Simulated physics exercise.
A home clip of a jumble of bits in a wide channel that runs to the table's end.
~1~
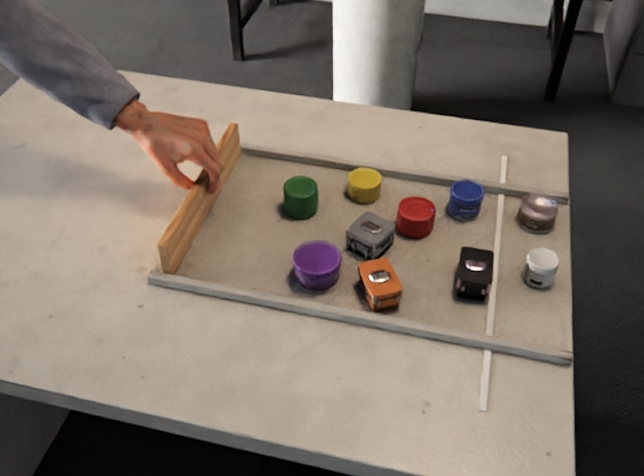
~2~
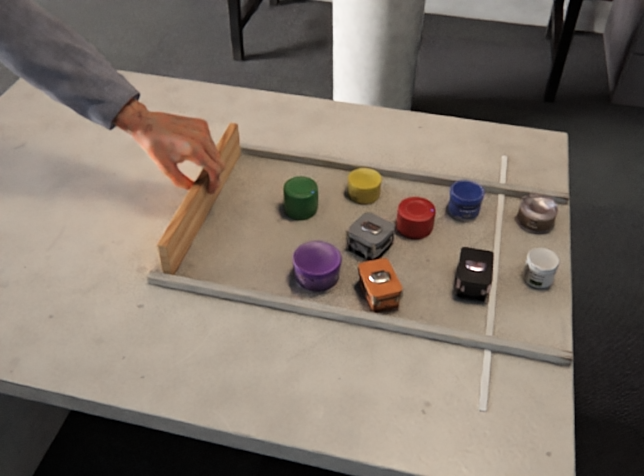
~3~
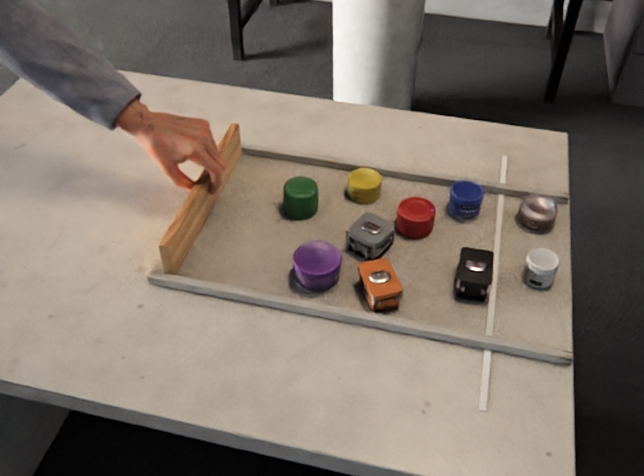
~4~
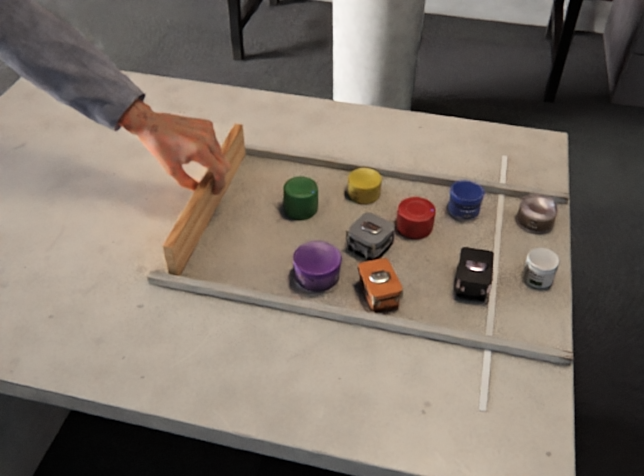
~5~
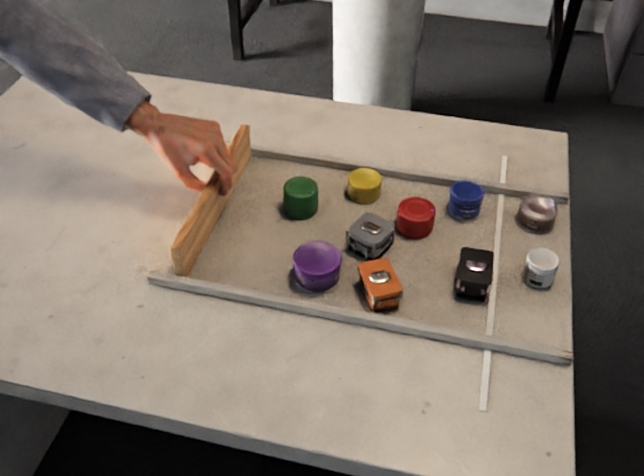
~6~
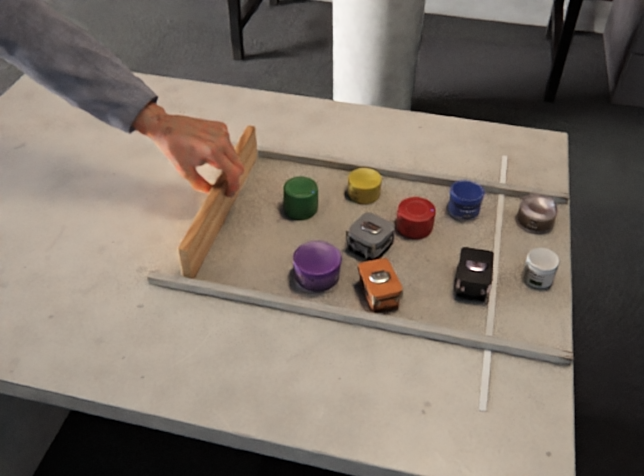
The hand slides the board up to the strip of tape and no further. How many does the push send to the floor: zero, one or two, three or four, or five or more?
As it turns out, the number that fall off is one or two.
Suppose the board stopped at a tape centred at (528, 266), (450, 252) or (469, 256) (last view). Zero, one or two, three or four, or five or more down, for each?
In that order: At least five; none at all; no fall at all.
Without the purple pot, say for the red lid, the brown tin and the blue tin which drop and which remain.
The red lid holds on, the brown tin is lost, the blue tin is kept.
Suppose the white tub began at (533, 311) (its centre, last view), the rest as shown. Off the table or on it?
The white tub comes down.
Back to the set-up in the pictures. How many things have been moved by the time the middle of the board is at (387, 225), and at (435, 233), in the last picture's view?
The counts are 6 and 8.
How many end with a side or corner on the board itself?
That makes 4.
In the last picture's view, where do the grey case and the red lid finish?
Near (516, 259) and (555, 242).
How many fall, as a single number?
Fallen: 2.
Soon after, none off yet; white tub at rest near (541, 268); brown tin at rest near (537, 214); black case at rest near (474, 274).
In the end, the number that fall off is one or two; gone, brown tin and white tub.
